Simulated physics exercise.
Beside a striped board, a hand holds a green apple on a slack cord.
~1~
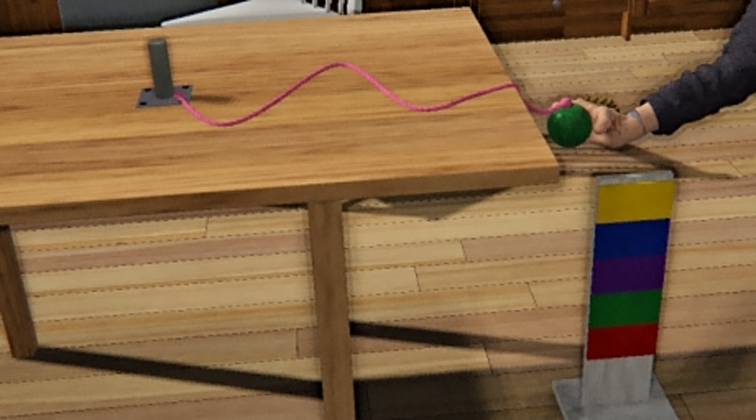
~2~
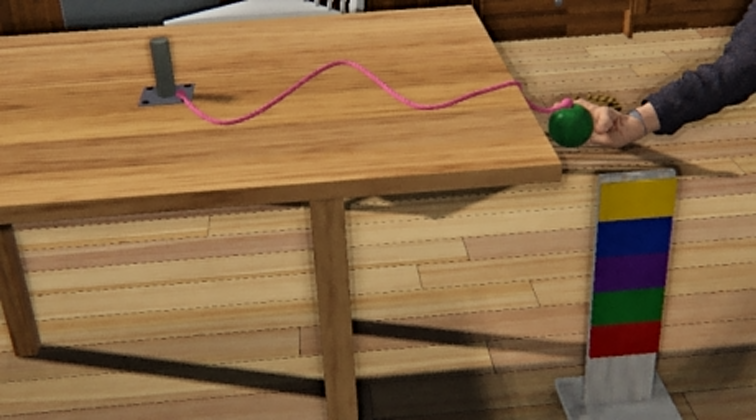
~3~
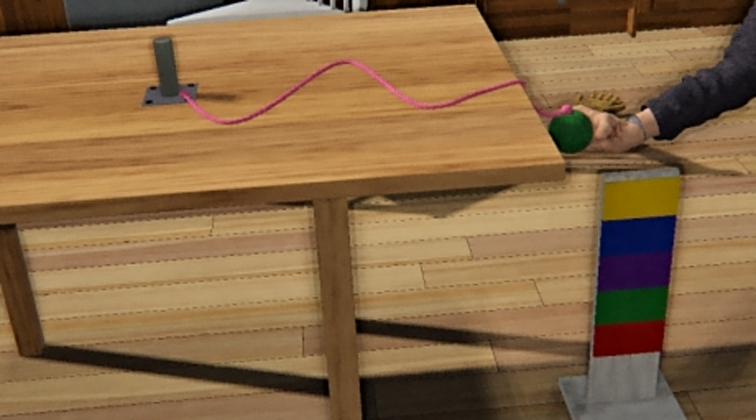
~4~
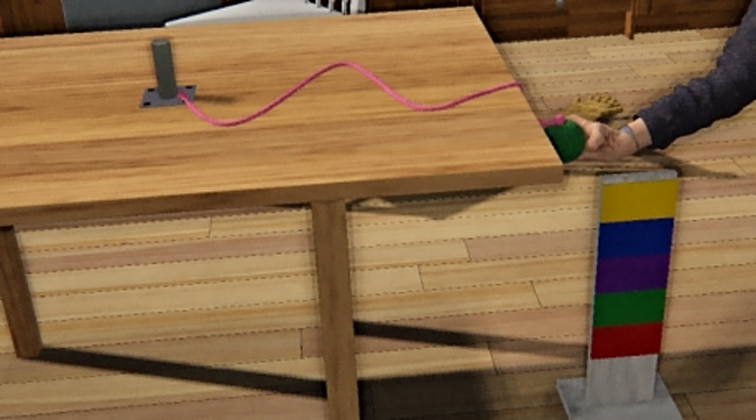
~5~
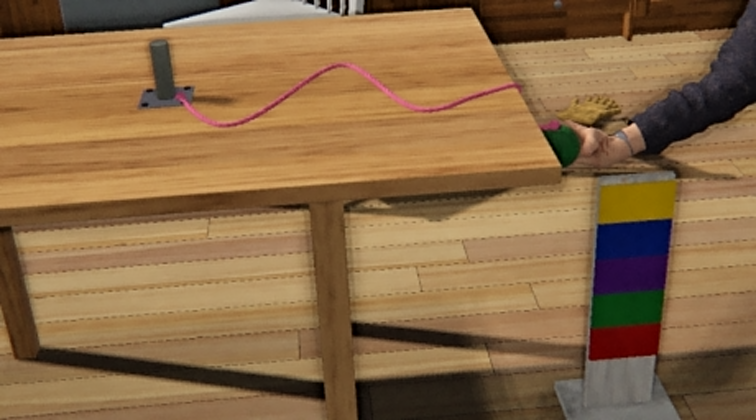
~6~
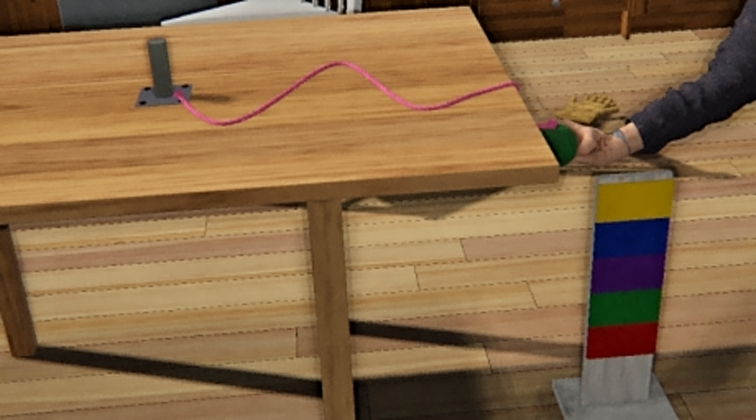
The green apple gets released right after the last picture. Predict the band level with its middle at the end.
Prediction: Red.
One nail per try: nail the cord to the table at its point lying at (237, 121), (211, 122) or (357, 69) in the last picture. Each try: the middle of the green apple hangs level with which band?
For the first place it's green, for the second green, and for the third blue.
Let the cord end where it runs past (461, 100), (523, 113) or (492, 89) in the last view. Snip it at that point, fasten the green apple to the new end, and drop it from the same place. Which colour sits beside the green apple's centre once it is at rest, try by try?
Going cut by cut, you'd get blue, then green, then purple.
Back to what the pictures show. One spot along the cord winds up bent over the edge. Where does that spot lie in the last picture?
Look around (365, 74).
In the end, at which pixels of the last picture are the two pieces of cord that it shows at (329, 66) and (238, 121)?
First one: (453, 84); second one: (293, 89).
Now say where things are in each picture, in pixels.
The first frame shows green apple (570, 125); yellow (636, 203); blue (632, 240); purple (629, 276); green (626, 310); red (623, 343).
The second frame shows green apple (571, 125); cord through (198, 112) (279, 99) (337, 64) (394, 94) (475, 94).
The third frame shows green apple (571, 131).
The fourth frame shows green apple (563, 141); cord through (199, 114) (280, 101) (338, 65) (395, 95) (476, 96).
The fifth frame shows green apple (557, 147).
The sixth frame shows green apple (555, 146); cord through (195, 113) (276, 100) (334, 65) (391, 95) (472, 95).
Early on, apple near (520, 338); level with red.
Midway, apple near (497, 349); level with red.
Finally, apple near (506, 349); level with red. Its middle rests at the red band.
